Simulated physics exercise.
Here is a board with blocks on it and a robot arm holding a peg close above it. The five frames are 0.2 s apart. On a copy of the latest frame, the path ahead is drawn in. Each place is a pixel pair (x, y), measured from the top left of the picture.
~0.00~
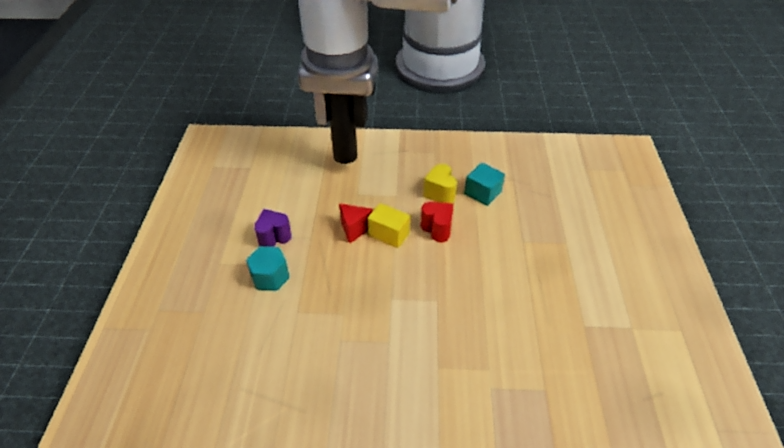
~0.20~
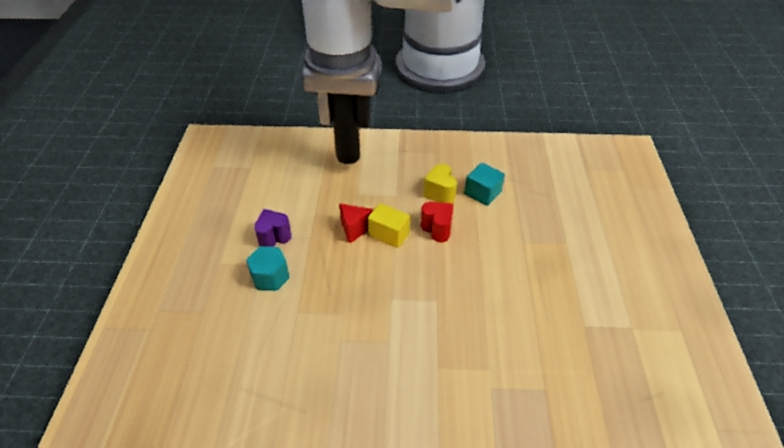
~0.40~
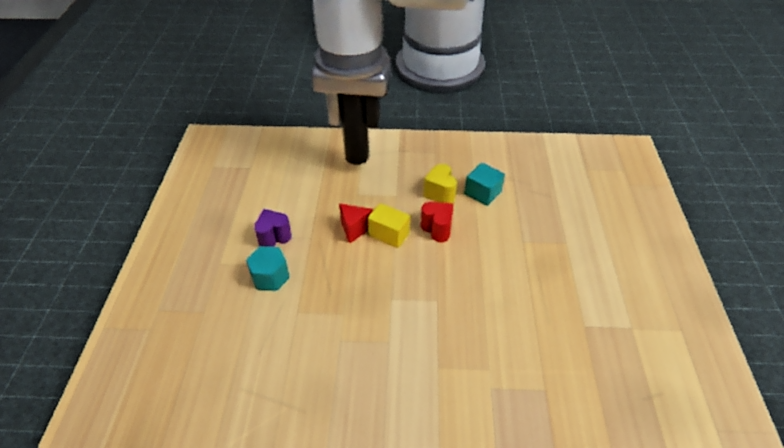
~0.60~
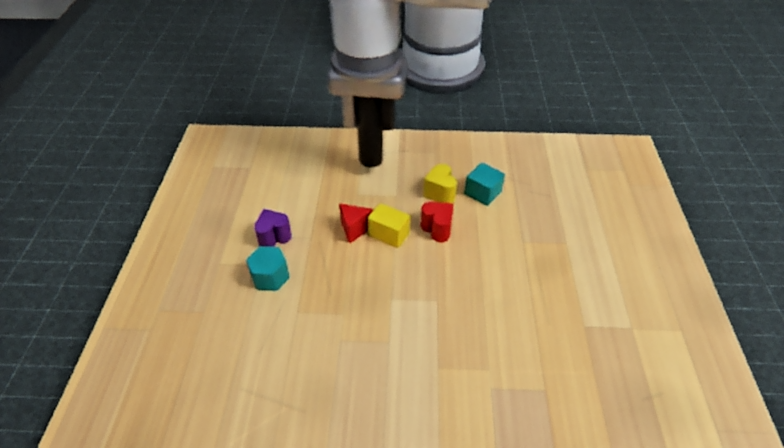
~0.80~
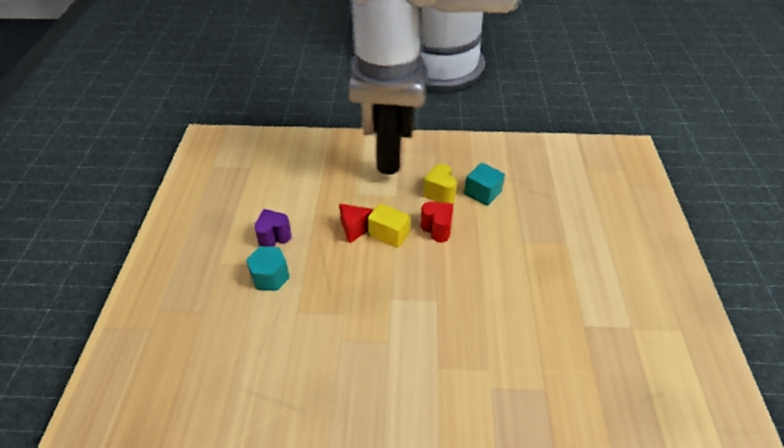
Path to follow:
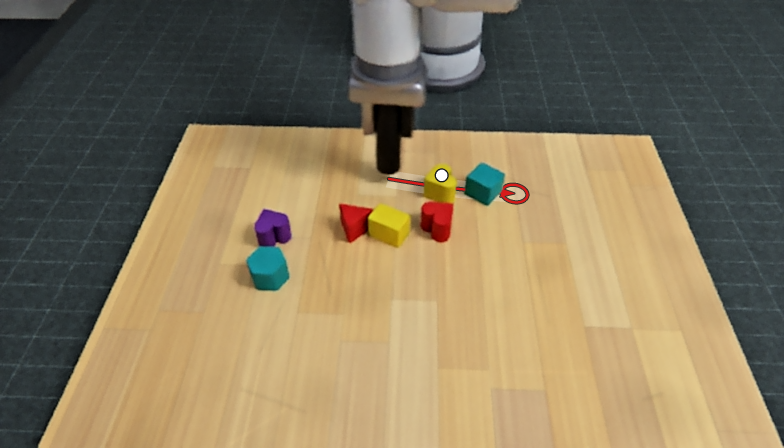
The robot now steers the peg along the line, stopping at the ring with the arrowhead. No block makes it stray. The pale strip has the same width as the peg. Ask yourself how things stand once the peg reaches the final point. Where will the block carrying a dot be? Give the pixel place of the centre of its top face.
Its top middle: (478, 192).
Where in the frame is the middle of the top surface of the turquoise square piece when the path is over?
The centre of its top face lies at (541, 189).
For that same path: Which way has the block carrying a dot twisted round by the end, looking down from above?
Answer: Clockwise.
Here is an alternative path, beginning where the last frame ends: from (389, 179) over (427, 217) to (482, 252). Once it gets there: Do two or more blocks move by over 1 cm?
No, that is not how it ends up.
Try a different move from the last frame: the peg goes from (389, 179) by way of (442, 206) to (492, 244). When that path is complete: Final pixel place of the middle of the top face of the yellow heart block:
It is going to be at (474, 183).
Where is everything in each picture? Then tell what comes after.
In the first picture, lower end of the peg at (346, 157), tops of blocks, red heart block at (439, 211), yellow heart block at (442, 175), turquoise square piece at (486, 175).
In the second picture, peg at (349, 157), blocks as before.
In the third picture, peg at (357, 157), blocks as before.
In the fourth picture, peg at (371, 160), blocks as before.
In the fifth picture, peg at (389, 167), red heart block at (439, 211), yellow heart block at (442, 175), turquoise square piece at (486, 175).
The drawn path runs from (389, 179) by way of (430, 185) and (472, 190) to (515, 193); the dot is on the yellow heart block.
What follows on the original path. One third of the way, peg at (432, 174); yellow heart block at (453, 179), turned 10° clockwise.
Two thirds of the way, peg at (474, 179); yellow heart block at (476, 191), turned 50° clockwise; turquoise square piece at (506, 179), turned 50° anticlockwise.
At the end, peg at (517, 182); red heart block not moved; yellow heart block at (478, 192), turned 60° clockwise; turquoise square piece at (541, 189).
